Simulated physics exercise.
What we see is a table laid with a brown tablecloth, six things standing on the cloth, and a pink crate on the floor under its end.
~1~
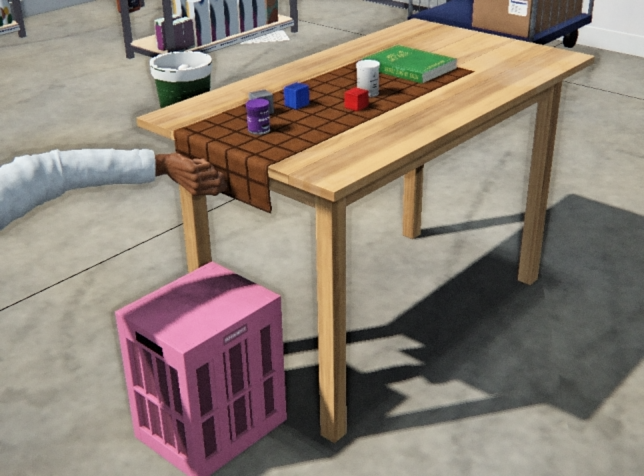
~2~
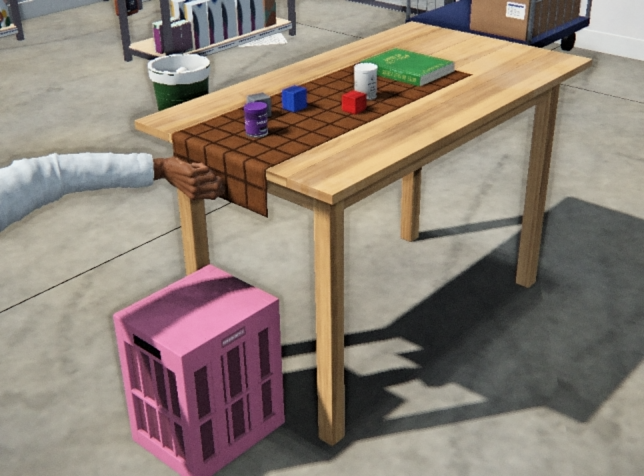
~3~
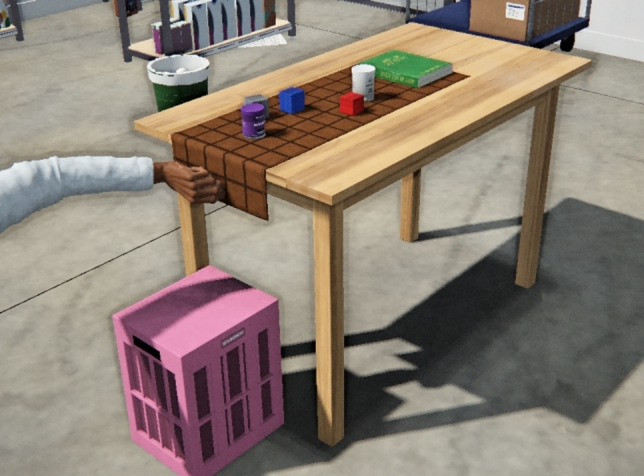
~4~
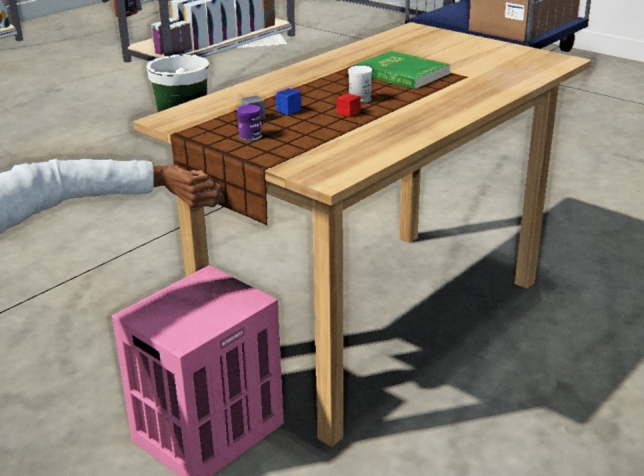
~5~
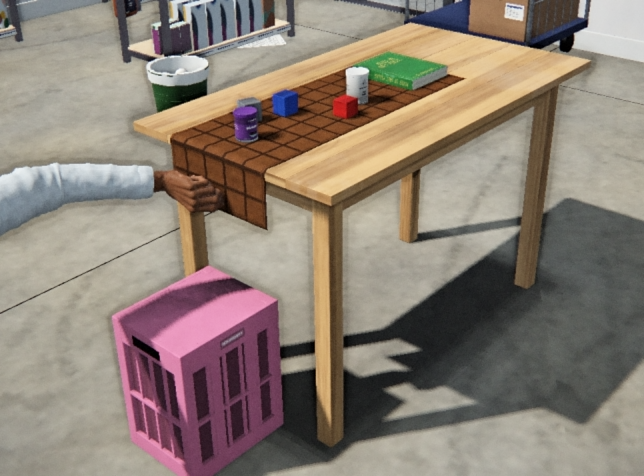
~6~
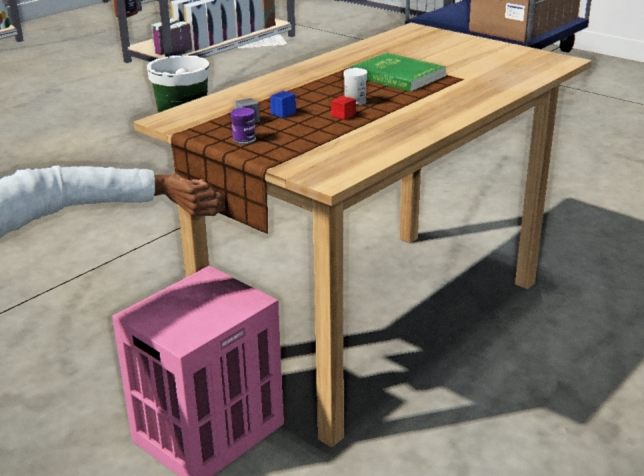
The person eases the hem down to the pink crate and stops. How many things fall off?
It carries off two.
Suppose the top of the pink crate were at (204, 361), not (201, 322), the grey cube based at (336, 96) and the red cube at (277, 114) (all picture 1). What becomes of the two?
The grey cube remains up, the red cube goes over.
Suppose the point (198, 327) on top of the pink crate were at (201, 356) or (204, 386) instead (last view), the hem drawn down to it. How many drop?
The count: 3 and 4.
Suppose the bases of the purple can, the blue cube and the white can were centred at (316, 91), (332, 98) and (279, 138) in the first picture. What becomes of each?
The purple can survives, the blue cube does not fall, the white can drops off.
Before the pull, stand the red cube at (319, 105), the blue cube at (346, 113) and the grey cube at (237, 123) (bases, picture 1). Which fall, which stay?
The red cube holds on, the blue cube does not fall, the grey cube is carried off.
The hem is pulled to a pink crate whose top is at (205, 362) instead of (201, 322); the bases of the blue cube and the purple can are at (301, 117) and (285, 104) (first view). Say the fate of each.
The blue cube comes down, the purple can falls.
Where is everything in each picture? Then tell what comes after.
The first picture shows hem (271, 213); purple can (258, 103); grey cube (261, 93); blue cube (296, 86); red cube (357, 91); white can (368, 64); top of the crate (201, 322).
The second picture shows hem (268, 218); purple can (255, 106).
The third picture shows hem (269, 221); grey cube (256, 98).
The fourth picture shows hem (267, 225); blue cube (288, 92); top of the crate (198, 326).
The fifth picture shows hem (268, 230); red cube (346, 99).
The sixth picture shows hem (268, 234); purple can (243, 112); grey cube (247, 102); blue cube (283, 95); red cube (344, 100); white can (355, 72).
Early on, hem near (223, 262); purple can gone.
Midway, hem on the crate; purple can and grey cube gone.
Finally, hem on the crate; purple can and grey cube gone. The answer is two.
